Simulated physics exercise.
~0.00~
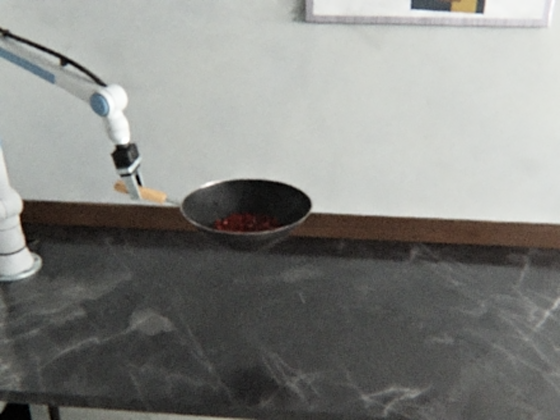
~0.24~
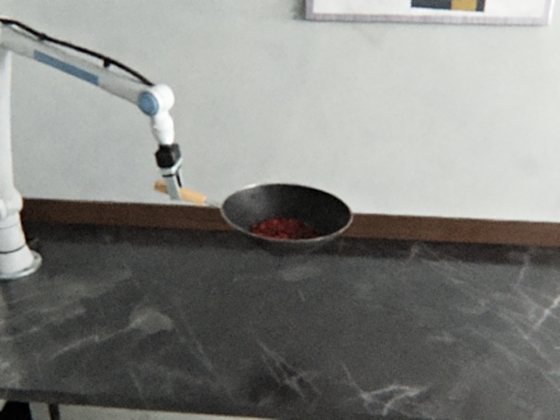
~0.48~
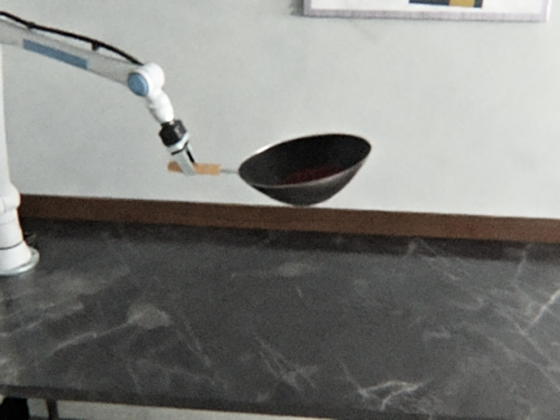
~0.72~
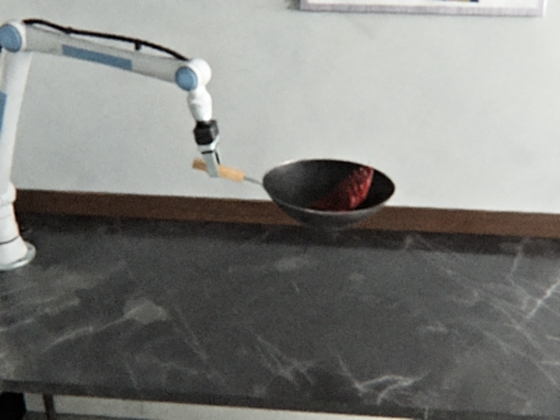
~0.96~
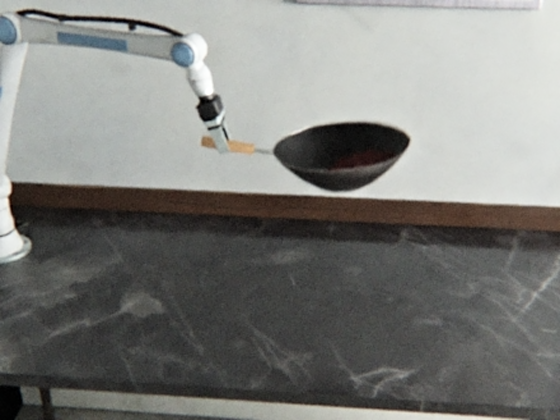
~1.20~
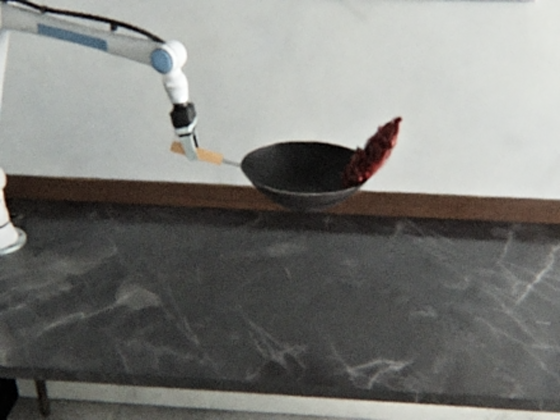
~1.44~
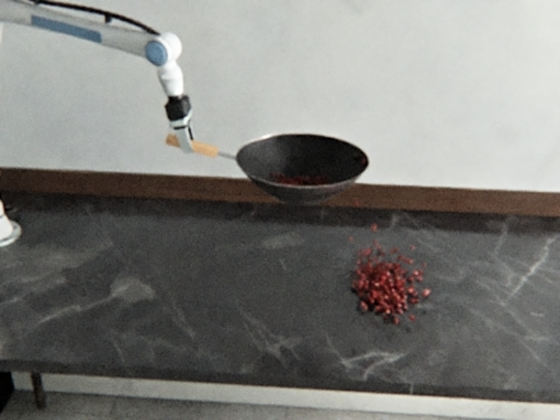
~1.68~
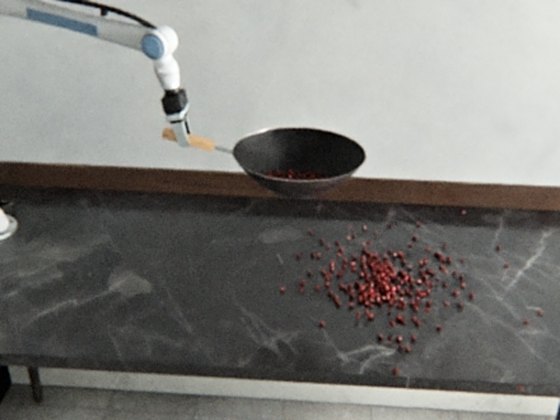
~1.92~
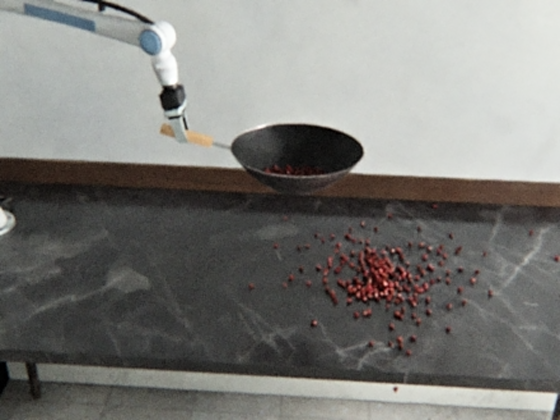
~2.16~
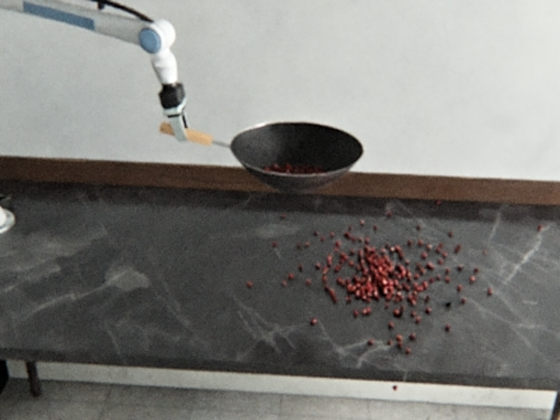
A dark wok of small red beans hangs from a white and blue robot arm that grips its wooden handle, seen from the front and slightly above a black marbled table against a pale wall. The arm carries the wok to the right, tipping and lifting it so the beans slide toward the far right side. As it draws back left, a clump of beans flies over the right rim. They drop onto the table and scatter widely, a few reaching the front edge. The wok ends level and still above the table, some beans left inside.
